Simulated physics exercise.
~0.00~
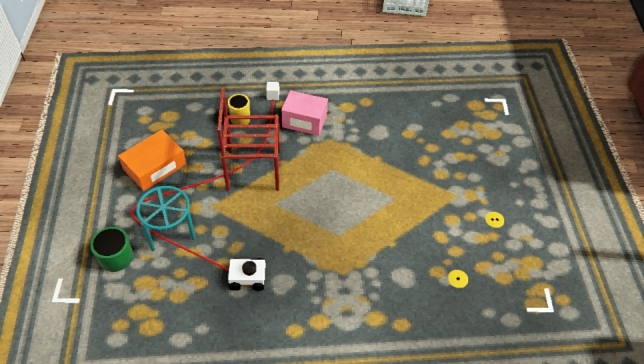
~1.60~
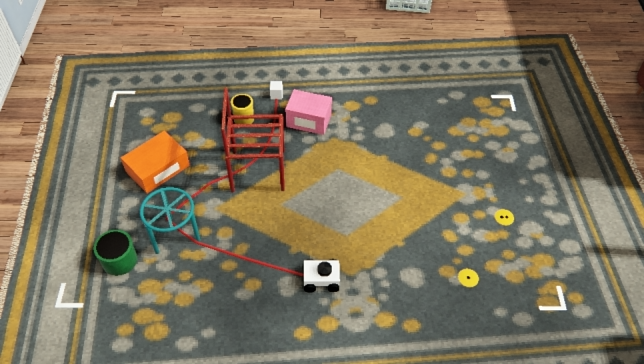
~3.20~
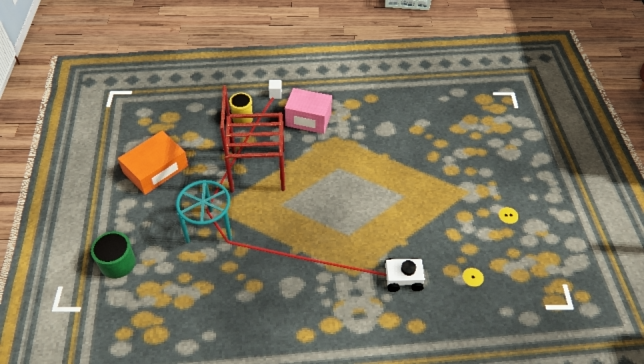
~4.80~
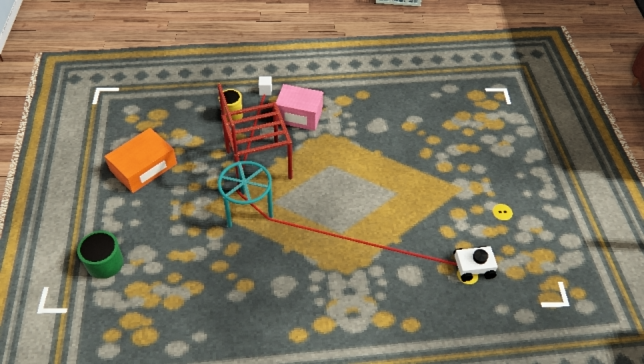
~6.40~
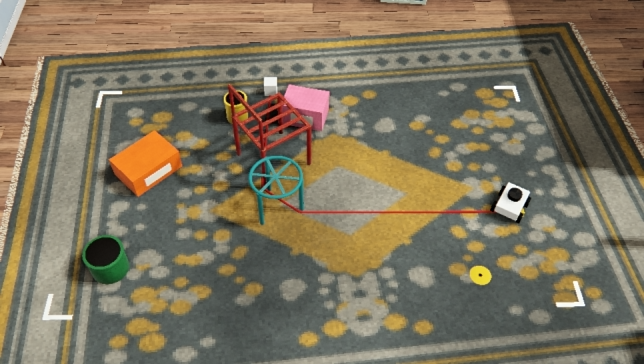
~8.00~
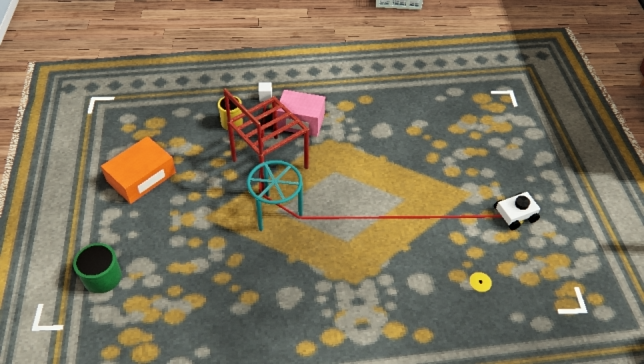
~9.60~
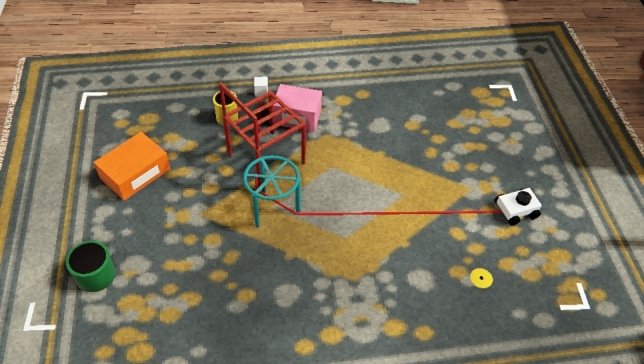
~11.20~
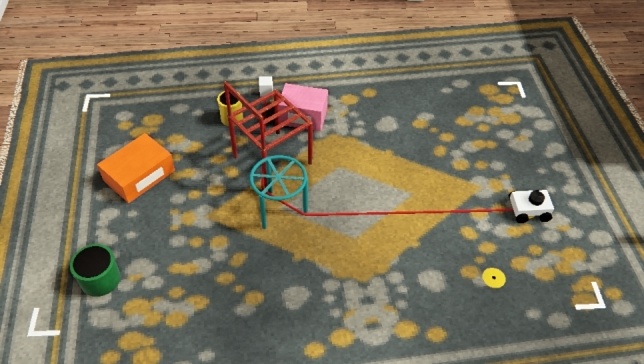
A large patterned rug with a yellow diamond at its centre lies on a wooden floor, seen from above at an angle. A tall red chair stands left of centre between an orange carton and a pink one, with a teal stool, a green pot, a yellow pot and a small white cart nearby. The cart rolls right along the front, trailing a red lead that drags the teal stool rightward. The red chair then shifts and turns slightly as the cart curves upward at the right. Finally the cart rests there, the lead stretched taut back to the stool beside the chair.
